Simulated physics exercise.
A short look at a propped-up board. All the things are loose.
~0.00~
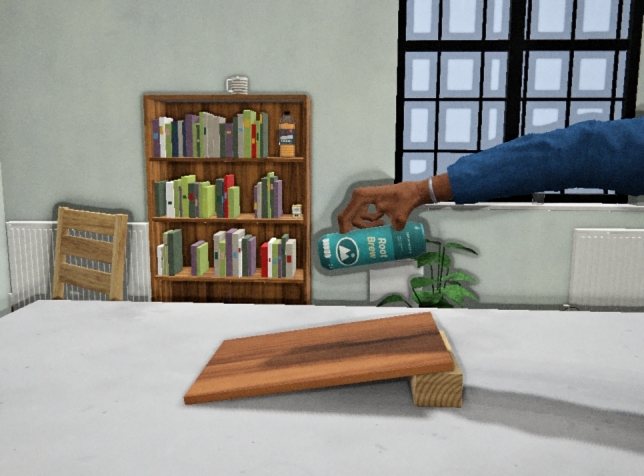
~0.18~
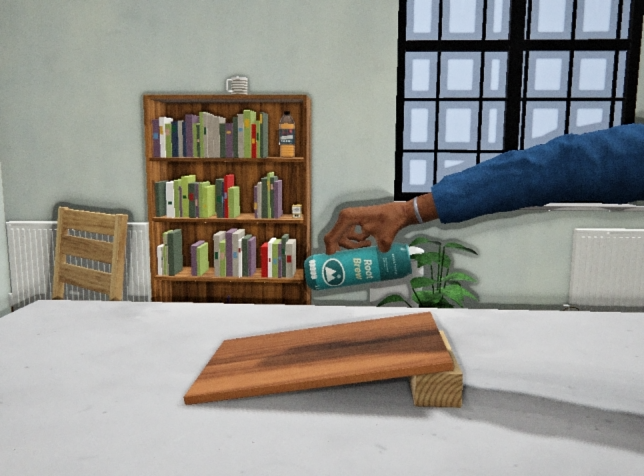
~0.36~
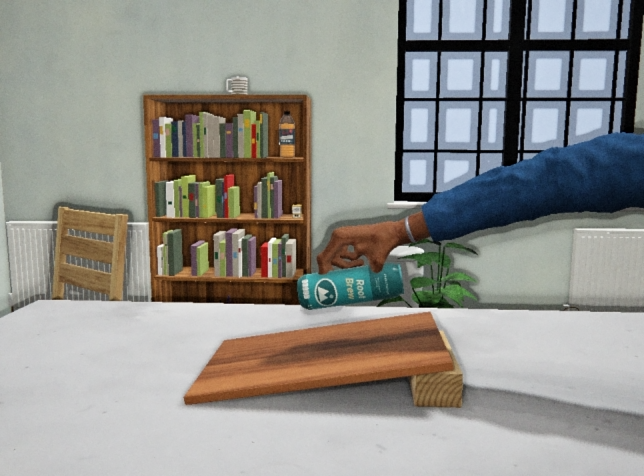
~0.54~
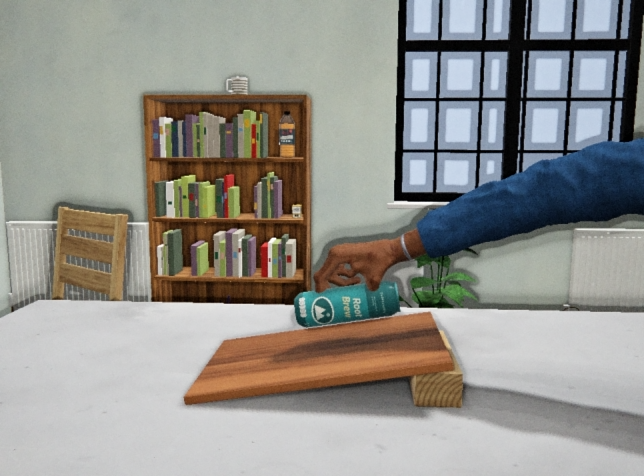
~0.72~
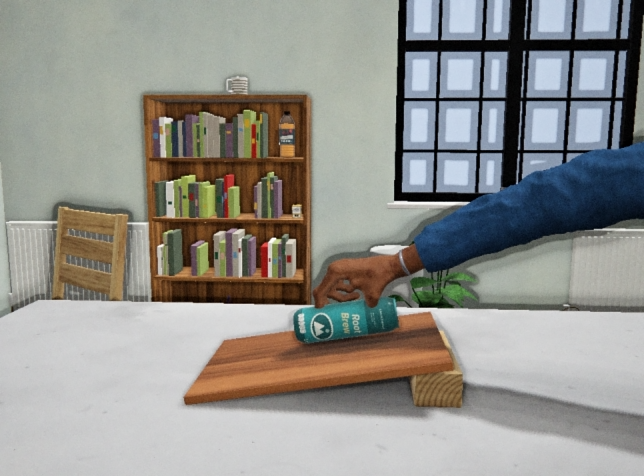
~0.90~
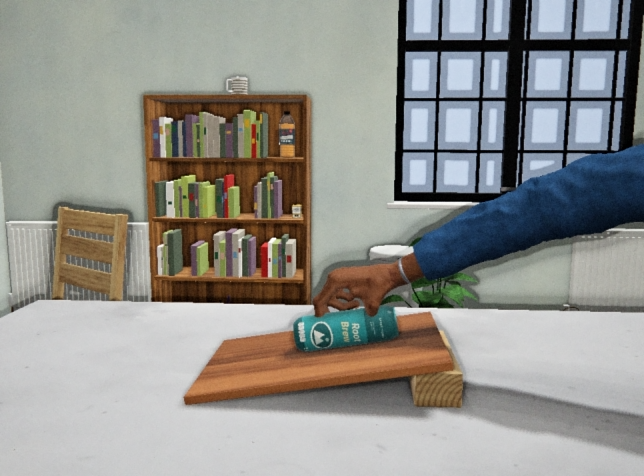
A hand in a blue sleeve lowering a turquoise can on its side onto a sloping wooden board and keeping hold of it.
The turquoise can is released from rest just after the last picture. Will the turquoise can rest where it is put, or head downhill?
In the end the turquoise can keeps its place.
By 1.10 s, all is still.
By 1.40 s, turquoise can resting near (346, 329).
When it is over (1.9 s), it is as before. End places, in pixels of the last picture, turquoise can near (346, 329). The turquoise can remains at rest.
